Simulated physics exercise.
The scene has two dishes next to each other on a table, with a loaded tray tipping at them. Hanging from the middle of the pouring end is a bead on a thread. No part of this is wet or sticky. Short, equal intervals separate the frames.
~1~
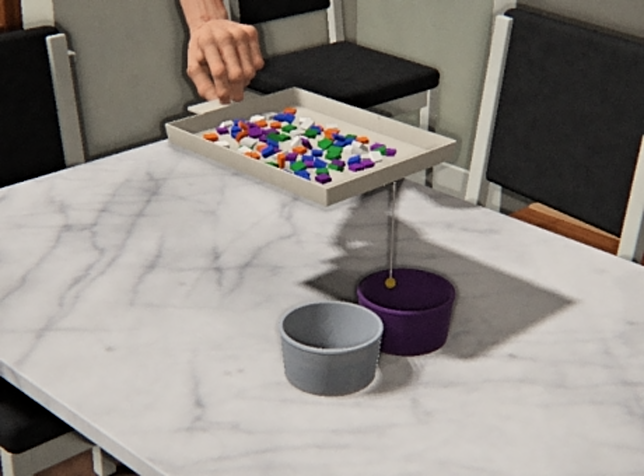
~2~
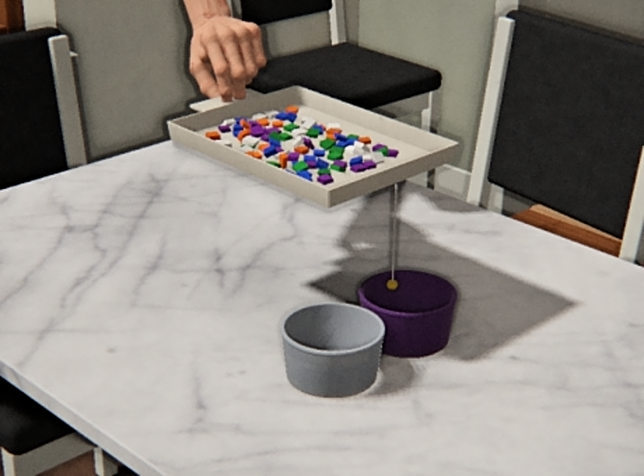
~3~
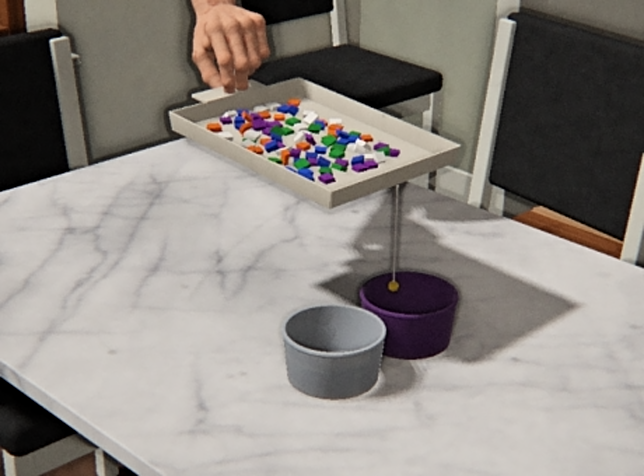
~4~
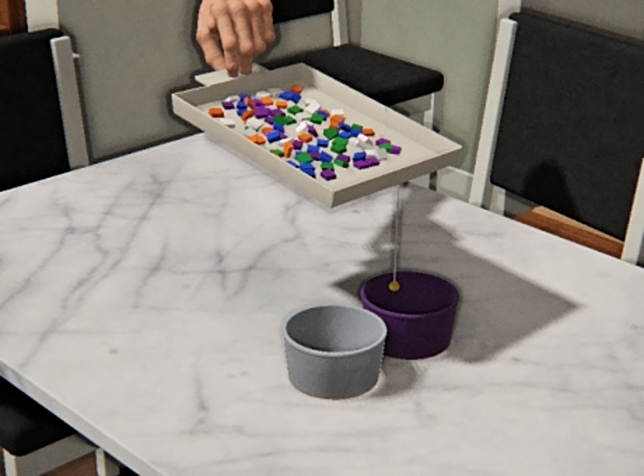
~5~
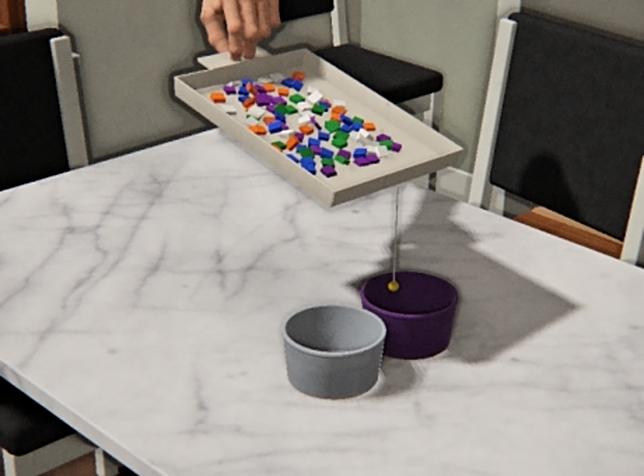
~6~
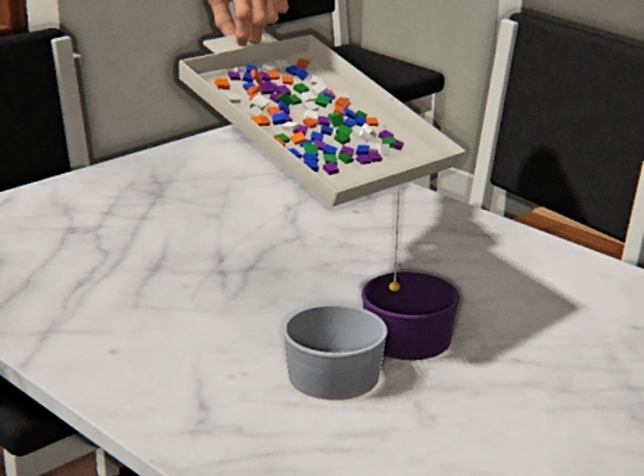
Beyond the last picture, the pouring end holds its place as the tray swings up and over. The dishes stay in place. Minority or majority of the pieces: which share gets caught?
A lesser share is caught.
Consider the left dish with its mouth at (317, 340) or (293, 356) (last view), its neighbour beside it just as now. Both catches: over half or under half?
Well, it comes to a lesser portion at first and a lesser portion after that.
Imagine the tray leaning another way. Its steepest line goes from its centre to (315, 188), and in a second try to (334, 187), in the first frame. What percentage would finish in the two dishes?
Lab note: Try one about 90 %, try two about 90 %.
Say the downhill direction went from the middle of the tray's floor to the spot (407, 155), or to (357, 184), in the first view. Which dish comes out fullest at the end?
The first place favours the right of the two, the second the left of the two.
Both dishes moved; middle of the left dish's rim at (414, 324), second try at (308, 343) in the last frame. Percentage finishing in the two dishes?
Roughly 80 per cent, and 10 per cent.
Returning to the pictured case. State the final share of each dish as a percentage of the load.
The left dish ends with 0 per cent of the load and the right dish with 20 per cent.
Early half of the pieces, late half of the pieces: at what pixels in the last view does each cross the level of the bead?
Earlier portion about (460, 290); later portion about (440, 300).
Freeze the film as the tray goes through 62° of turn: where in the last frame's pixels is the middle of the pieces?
Load centre: Approx. (395, 150).
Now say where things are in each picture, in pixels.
Corners of the pouring end at (327, 187) and (452, 141), level; middle of the load at (296, 143), mosaic tiles; left dish at (367, 363); right dish at (441, 325); bead on its thread at (391, 283), in the first picture.
Corners of the pouring end at (329, 188) and (455, 143), level; middle of the load at (298, 142), in the second picture.
Corners of the pouring end at (331, 190) and (457, 145), tipped barely, level across its low end; middle of the load at (300, 138), in the third picture.
Corners of the pouring end at (333, 189) and (459, 146), tipped a little, level across its low end; middle of the load at (302, 129), in the fourth picture.
Corners of the pouring end at (334, 189) and (459, 148), tipped a little, level across its low end; middle of the load at (305, 121), in the fifth picture.
Corners of the pouring end at (337, 190) and (461, 150), tipped clearly, level across its low end; middle of the load at (311, 116), a stray few on the move; left dish at (370, 367); right dish at (445, 329), in the sixth picture.
Soon after the last picture, tray tipped steeply; all on the tray.
A little later, tray tipped past a quarter turn; most on the tray; a stray few in the right dish; a small part outside both; a stray few in the air.
Later still, tray tipped past a quarter turn; about a quarter in the right dish; most outside both.
At rest, tray tipped past a quarter turn; none in the left dish; about a quarter in the right dish; most outside both.
